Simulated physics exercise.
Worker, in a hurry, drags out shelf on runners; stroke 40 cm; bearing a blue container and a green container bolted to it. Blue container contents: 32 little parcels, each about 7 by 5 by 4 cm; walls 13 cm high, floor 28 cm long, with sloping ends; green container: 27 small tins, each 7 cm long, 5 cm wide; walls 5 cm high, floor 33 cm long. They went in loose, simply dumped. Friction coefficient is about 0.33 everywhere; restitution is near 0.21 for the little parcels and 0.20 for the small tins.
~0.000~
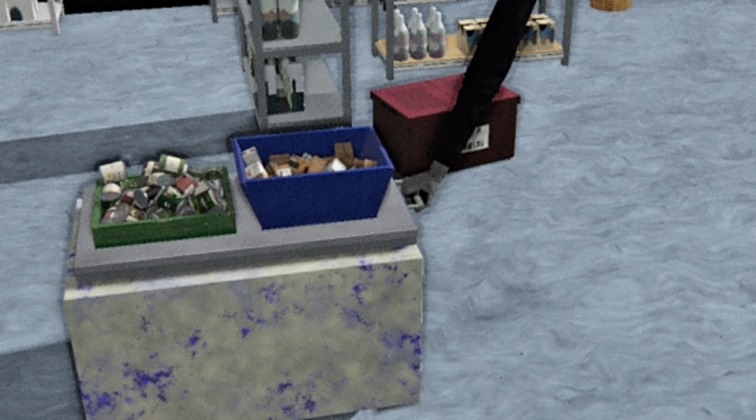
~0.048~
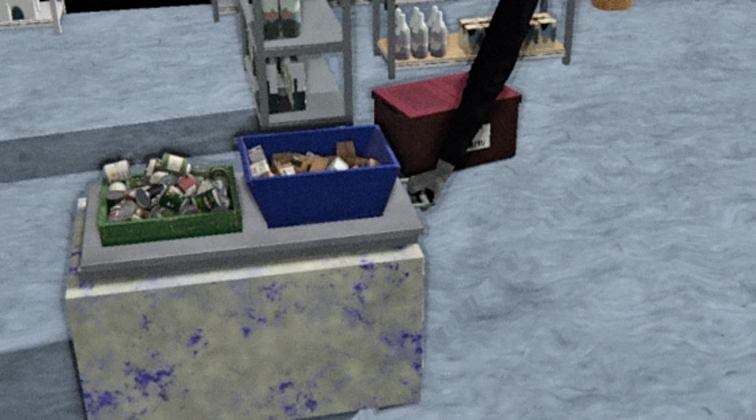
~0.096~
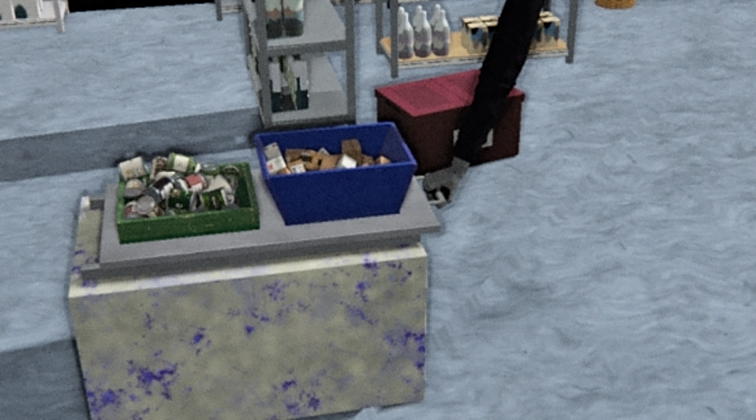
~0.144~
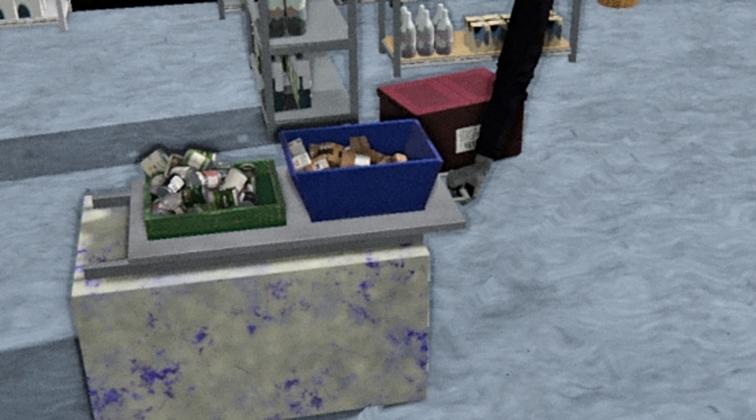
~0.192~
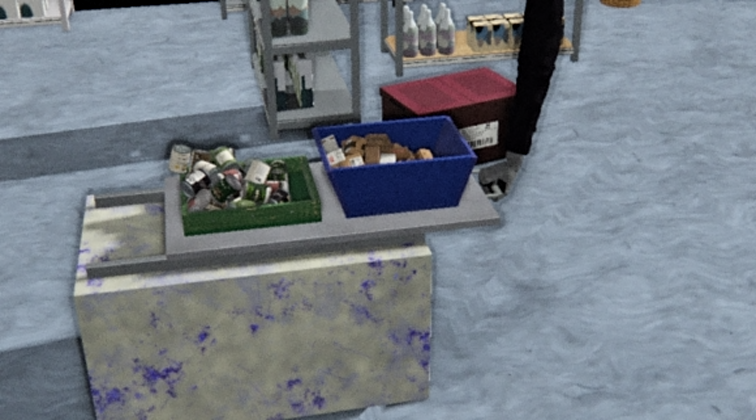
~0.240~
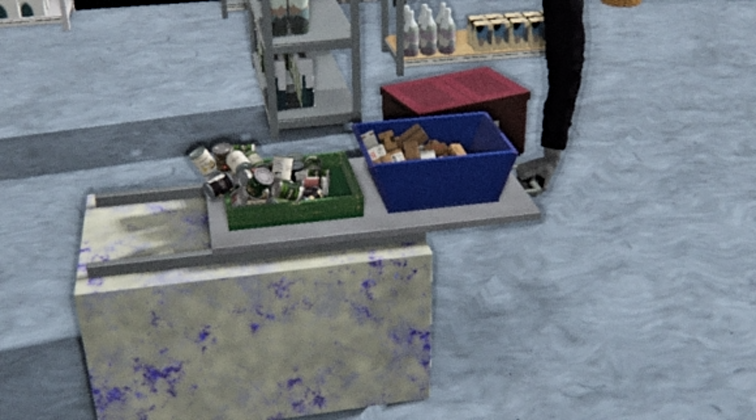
A dark-sleeved arm pulled a shelf out to the right from a blotchy counter, carrying a green container of tins and a blue one of little parcels, and tins slipped over the green one's left rim.
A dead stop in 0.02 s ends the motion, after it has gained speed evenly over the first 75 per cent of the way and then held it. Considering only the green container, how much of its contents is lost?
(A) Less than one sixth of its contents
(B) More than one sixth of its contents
More than one sixth of its contents (B).
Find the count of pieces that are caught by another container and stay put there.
The number is close to 0.
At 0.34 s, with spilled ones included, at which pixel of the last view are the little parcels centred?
Somewhere around pixel (469, 159).
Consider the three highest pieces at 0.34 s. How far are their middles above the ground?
Height, averaged: Around 70 cm.
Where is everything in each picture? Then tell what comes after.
In the first picture (places track the rim corner closest to us here; the camera pans a little), green container (97, 226); blue container (244, 181); 0 cm pulled; all still inside.
The second picture shows green container (104, 224); blue container (250, 180); 1 cm pulled.
The third picture shows green container (122, 222); blue container (268, 177); 5 cm pulled.
The fourth picture shows green container (150, 218); blue container (295, 174); 11 cm pulled.
The fifth picture shows green container (187, 214); blue container (331, 170); 20 cm pulled.
The sixth picture shows green container (232, 209); blue container (374, 165); 31 cm pulled; 2 out, the lowest tin at (204, 162).
After 0.26 s, the shelf hits its stop.
After 0.34 s, the blue container has all 32 and the green container is down by 5 of 27.
After 0.46 s, the blue container is down by 1 of 32 and the green container is down by 6 of 27.
After 0.68 s, the blue container is down by 2 of 32 and the green container is down by 8 of 27.
When it is over (at 1.12 s), the blue container is down by 2 of 32 and the green container is down by 8 of 27. Asked share, 8 of 27, 30 per cent.
